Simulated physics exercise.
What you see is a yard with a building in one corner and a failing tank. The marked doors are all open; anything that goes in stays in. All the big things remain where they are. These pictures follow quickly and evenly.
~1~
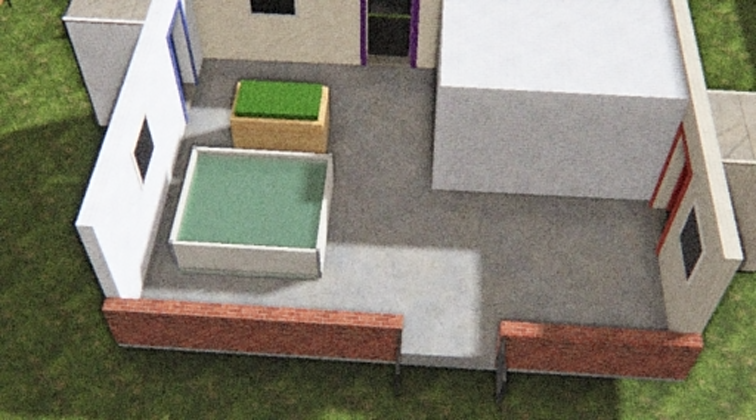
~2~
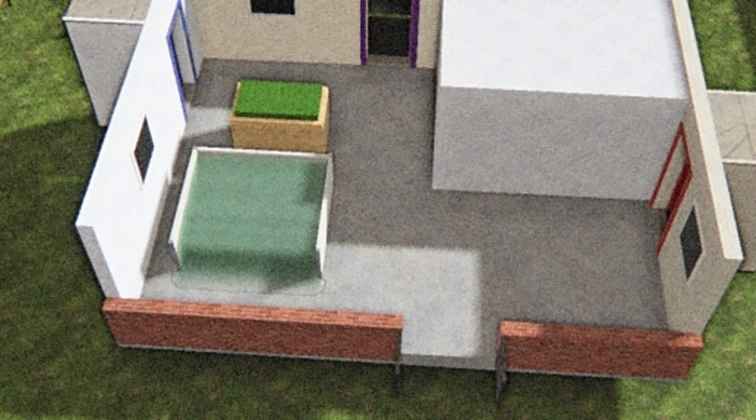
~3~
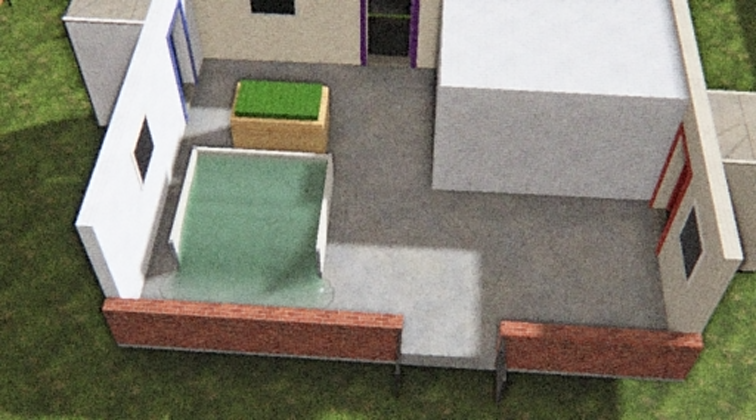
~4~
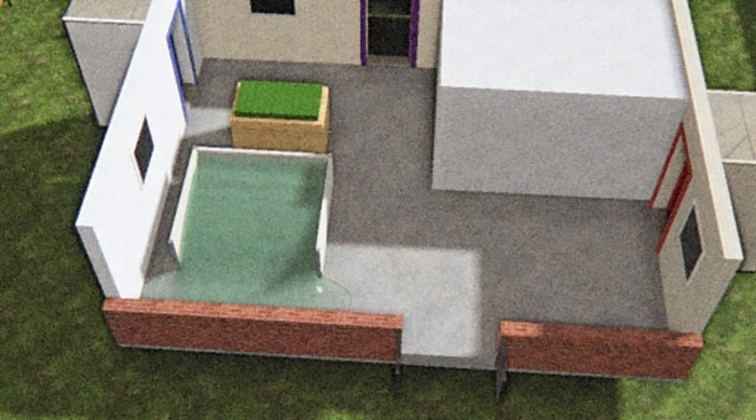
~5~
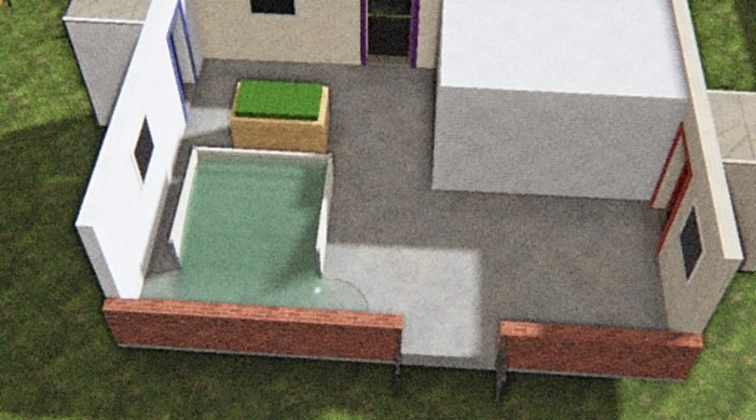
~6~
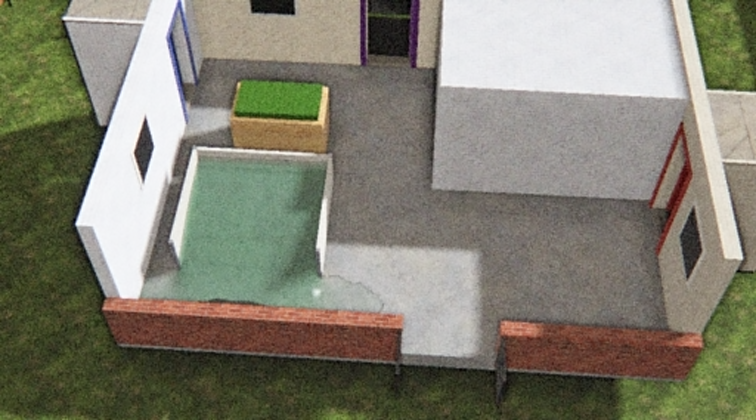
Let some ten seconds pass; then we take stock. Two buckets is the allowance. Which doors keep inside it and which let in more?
The blue door does not top two buckets; the red door tops two buckets; the purple door does not top two buckets.
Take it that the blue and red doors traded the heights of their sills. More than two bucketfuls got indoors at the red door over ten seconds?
Result for red door: It crosses the line.
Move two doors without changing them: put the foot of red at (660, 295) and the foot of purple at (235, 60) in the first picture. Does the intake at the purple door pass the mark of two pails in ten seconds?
Result: Purple door rises above.
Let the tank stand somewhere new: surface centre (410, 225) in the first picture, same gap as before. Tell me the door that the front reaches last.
That's the purple one.
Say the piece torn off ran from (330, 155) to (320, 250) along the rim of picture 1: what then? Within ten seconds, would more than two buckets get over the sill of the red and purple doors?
In short: Red floods, purple goes over.
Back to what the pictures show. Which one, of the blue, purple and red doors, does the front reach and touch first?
Answer: The blue-painted one.
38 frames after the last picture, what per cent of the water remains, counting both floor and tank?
Near 94 in a hundred.
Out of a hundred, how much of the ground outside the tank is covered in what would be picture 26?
Close to 65 %.
A moment on, water covers 15 % of the floor; the blue door not reached, the red door not reached, the purple door not reached.
Next, water covers 35 % of the floor; the blue door not reached, the red door not reached, the purple door not reached.
Then, water covers 65 % of the floor; the blue door wet at the sill, nothing in, the red door wet at the sill, nothing in, the purple door not reached.
Later, water covers 85 % of the floor; the blue door wet at the sill, nothing in, the red door far over two buckets in, the purple door wet at the sill, nothing in.
In the end, water covers 95 % of the floor; the blue door under two buckets in, the red door far over two buckets in, the purple door wet at the sill, nothing in.
